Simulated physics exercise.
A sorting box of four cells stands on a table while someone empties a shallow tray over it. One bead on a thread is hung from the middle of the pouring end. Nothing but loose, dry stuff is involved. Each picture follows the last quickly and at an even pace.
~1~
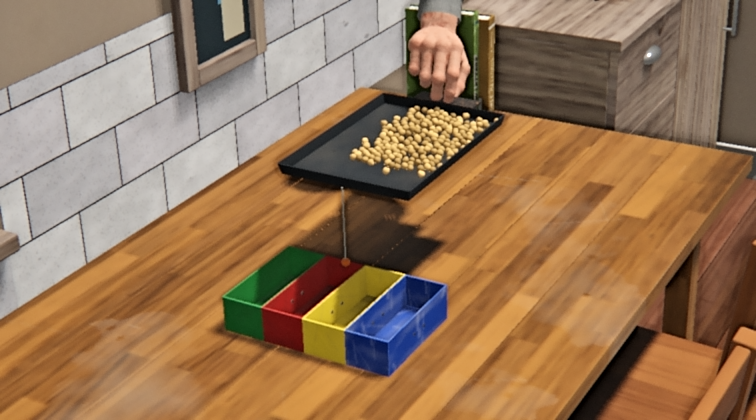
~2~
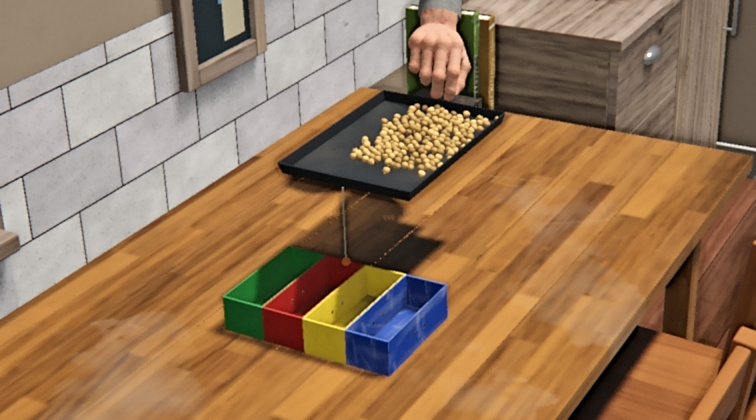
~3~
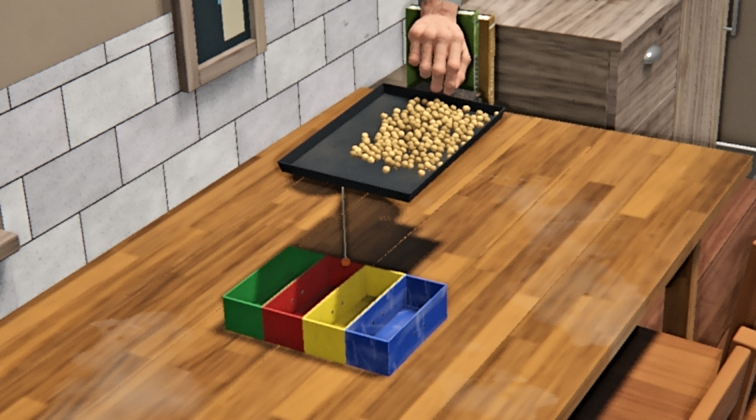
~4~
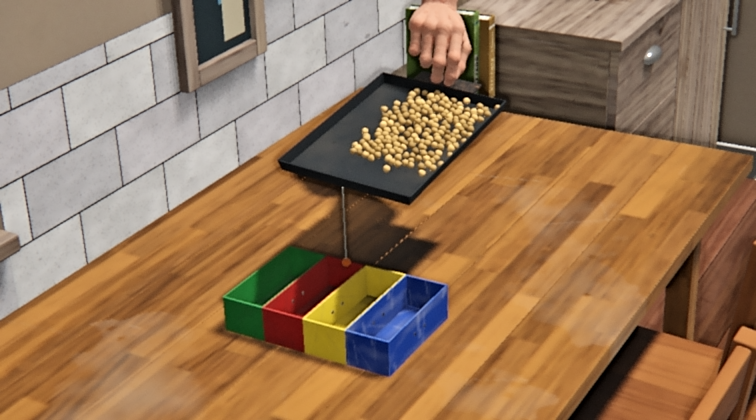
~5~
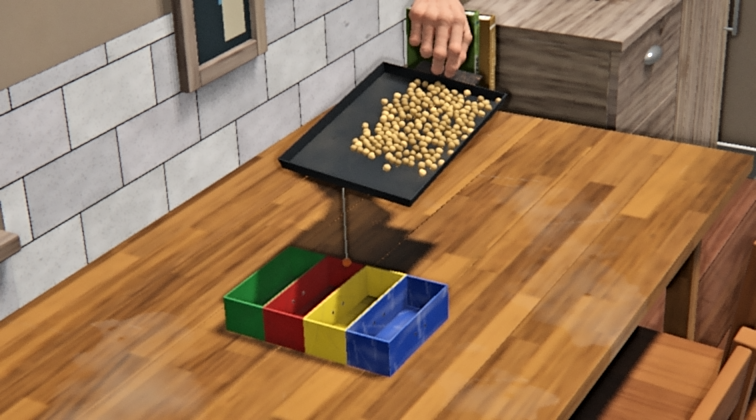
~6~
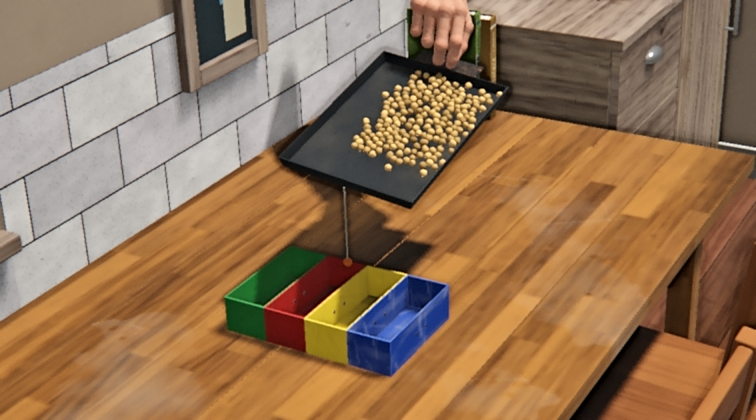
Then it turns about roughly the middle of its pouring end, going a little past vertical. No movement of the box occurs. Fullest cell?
Blue.
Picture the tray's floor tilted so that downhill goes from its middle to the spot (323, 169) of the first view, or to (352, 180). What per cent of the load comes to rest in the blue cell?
I'd expect around 0 in a hundred first and around 10 in a hundred second.
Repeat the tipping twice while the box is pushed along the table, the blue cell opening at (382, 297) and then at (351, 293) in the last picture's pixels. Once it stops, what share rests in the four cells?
First try: Around 70 percent; second try: Around 10 percent.
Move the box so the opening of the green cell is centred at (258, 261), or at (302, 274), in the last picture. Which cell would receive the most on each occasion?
That blue cell; the cell in yellow.
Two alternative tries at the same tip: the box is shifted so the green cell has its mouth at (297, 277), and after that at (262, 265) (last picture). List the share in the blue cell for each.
Roughly 40 % and 60 %.
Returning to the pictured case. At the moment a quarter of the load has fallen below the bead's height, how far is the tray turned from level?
At some 90 degrees.
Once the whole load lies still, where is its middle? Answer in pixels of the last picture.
Near pixel (408, 325).
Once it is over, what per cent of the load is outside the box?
Close to 10 percent, I reckon.
Shortly afterwards, tray tipped steeply; all but a few on the tray; only a few falling or outside the box.
Next, tray tipped right over; near a quarter on the tray; near half in the blue cell; a little in the yellow cell; near a quarter falling or outside the box.
Some moments later, tray tipped past a quarter turn; the bulk in the blue cell; a little in the yellow cell; only a few in the red cell; a little falling or outside the box.
In the end, tray tipped past a quarter turn; the bulk in the blue cell; a little in the yellow cell; only a few in the red cell; none at all in the green cell; a little outside the box.
